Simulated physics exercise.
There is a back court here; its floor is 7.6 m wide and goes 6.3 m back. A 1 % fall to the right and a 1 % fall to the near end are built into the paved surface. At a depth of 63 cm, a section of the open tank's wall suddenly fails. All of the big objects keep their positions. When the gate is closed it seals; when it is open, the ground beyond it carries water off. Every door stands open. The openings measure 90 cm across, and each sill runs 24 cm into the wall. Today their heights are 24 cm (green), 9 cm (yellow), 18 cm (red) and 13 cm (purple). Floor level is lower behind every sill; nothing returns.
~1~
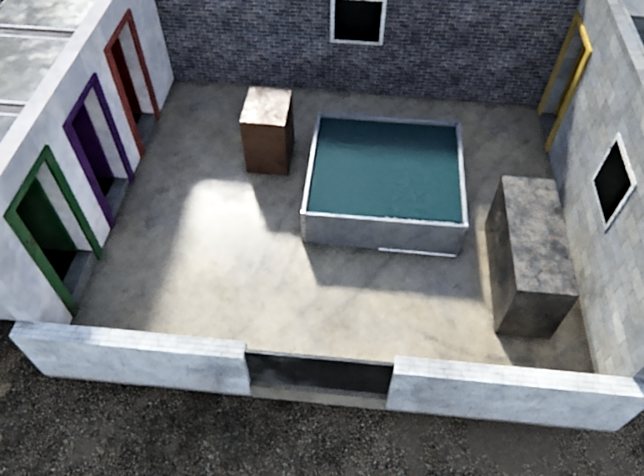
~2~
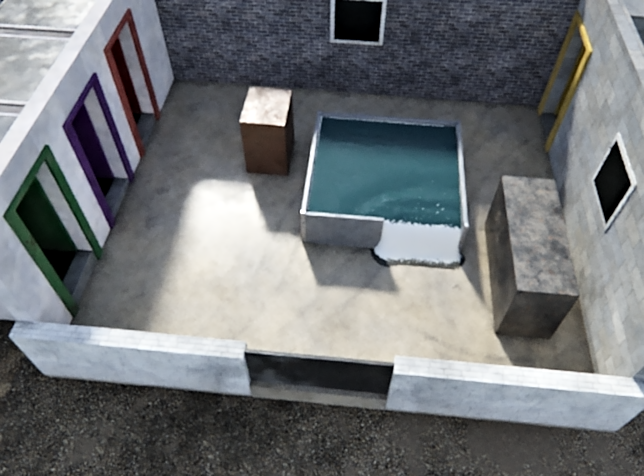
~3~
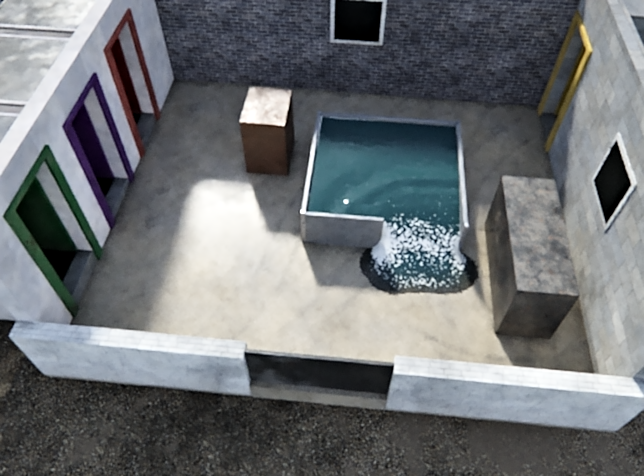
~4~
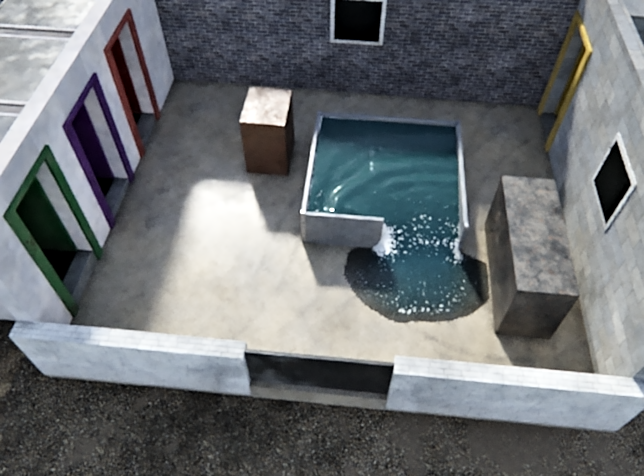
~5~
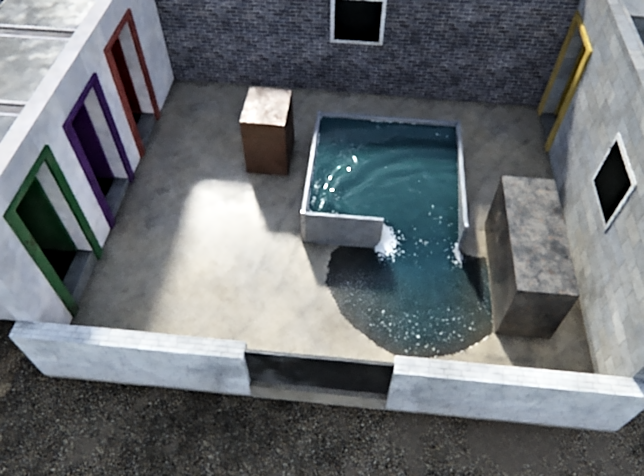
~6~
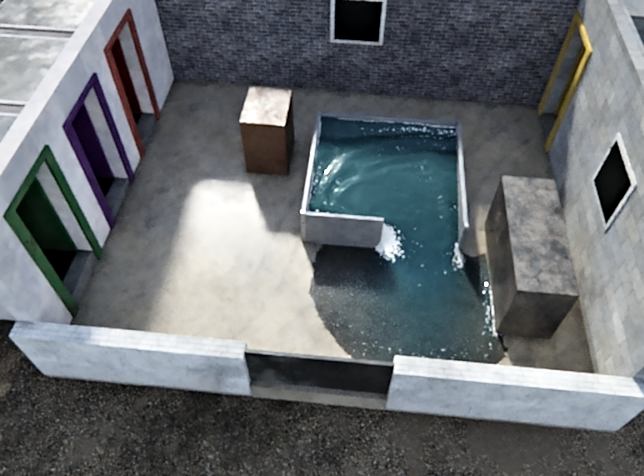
An open tank of still water breaking at its near wall, water pouring through the gap and spreading across the courtyard floor.
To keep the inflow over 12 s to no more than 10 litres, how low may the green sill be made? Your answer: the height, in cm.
No lower than about 14.5 cm.
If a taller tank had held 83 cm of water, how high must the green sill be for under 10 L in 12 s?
21 cm.
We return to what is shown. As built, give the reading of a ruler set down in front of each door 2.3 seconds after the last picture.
Door by door, in centimetres - green 0, yellow 0, red 0, purple 0.
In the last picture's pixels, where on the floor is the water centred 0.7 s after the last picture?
(395, 225) or so.
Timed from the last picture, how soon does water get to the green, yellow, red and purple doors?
So green sees it at 2.6 s, yellow at 3.0 s, red at 4.0 s and purple at 3.4 s.
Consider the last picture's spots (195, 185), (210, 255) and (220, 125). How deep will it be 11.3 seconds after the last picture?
Depths of roughly 8 cm, 7 cm and 10 cm, in that order.
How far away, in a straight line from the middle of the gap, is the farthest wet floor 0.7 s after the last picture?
3.2 m.
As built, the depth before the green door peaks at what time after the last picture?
The level tops out near 3.0 seconds.
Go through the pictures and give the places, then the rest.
In the first picture, still water, 63 cm deep, in the open tank at (386, 168); the green door at (64, 244) is dry.
In the second picture, water pours out at (419, 242) and has run 0.3 m, to (380, 259); about 5 cm deep outside, 63 cm at the back.
In the third picture, the gap is at (419, 242), the front 0.8 m out at (391, 288); the back of the open tank holds 63 cm.
In the fourth picture, water pours out at (419, 243) and has run 1.3 m, to (394, 316); about 8 cm deep outside, 63 cm at the back.
In the fifth picture, the gap is at (419, 242), the front 1.9 m out at (405, 353); the back of the open tank holds 63 cm.
In the sixth picture, the front is at a hidden place, 2.4 m from the gap at (419, 242); 4.8 m2 of floor is wet, 59 cm left at the back; the green door at (64, 244), 5.3 m from the gap, is still 3.7 m from the nearest water.
Then, 0.7 s after the last picture water covers 15 % of the floor, deepest (44 cm) near (478, 380); it has not reached the green door.
Then, 2.3 s after the last picture water covers 40 % of the floor, deepest (44 cm) near (586, 403); it has not reached the green door.
Then, 11.3 s after the last picture water covers 100 % of the floor, deepest (14 cm) near (586, 403); 7 cm at the green door, 0 litres in over its 24 cm sill.
At the green door as built, the water peaked near 20 cm, 3.1 s after the last picture.
With a sill of 13.5 cm, 15 litres would have come in within the 12 s; with 16 cm, 5 litres. So under 10 litres takes about 14.5 cm.
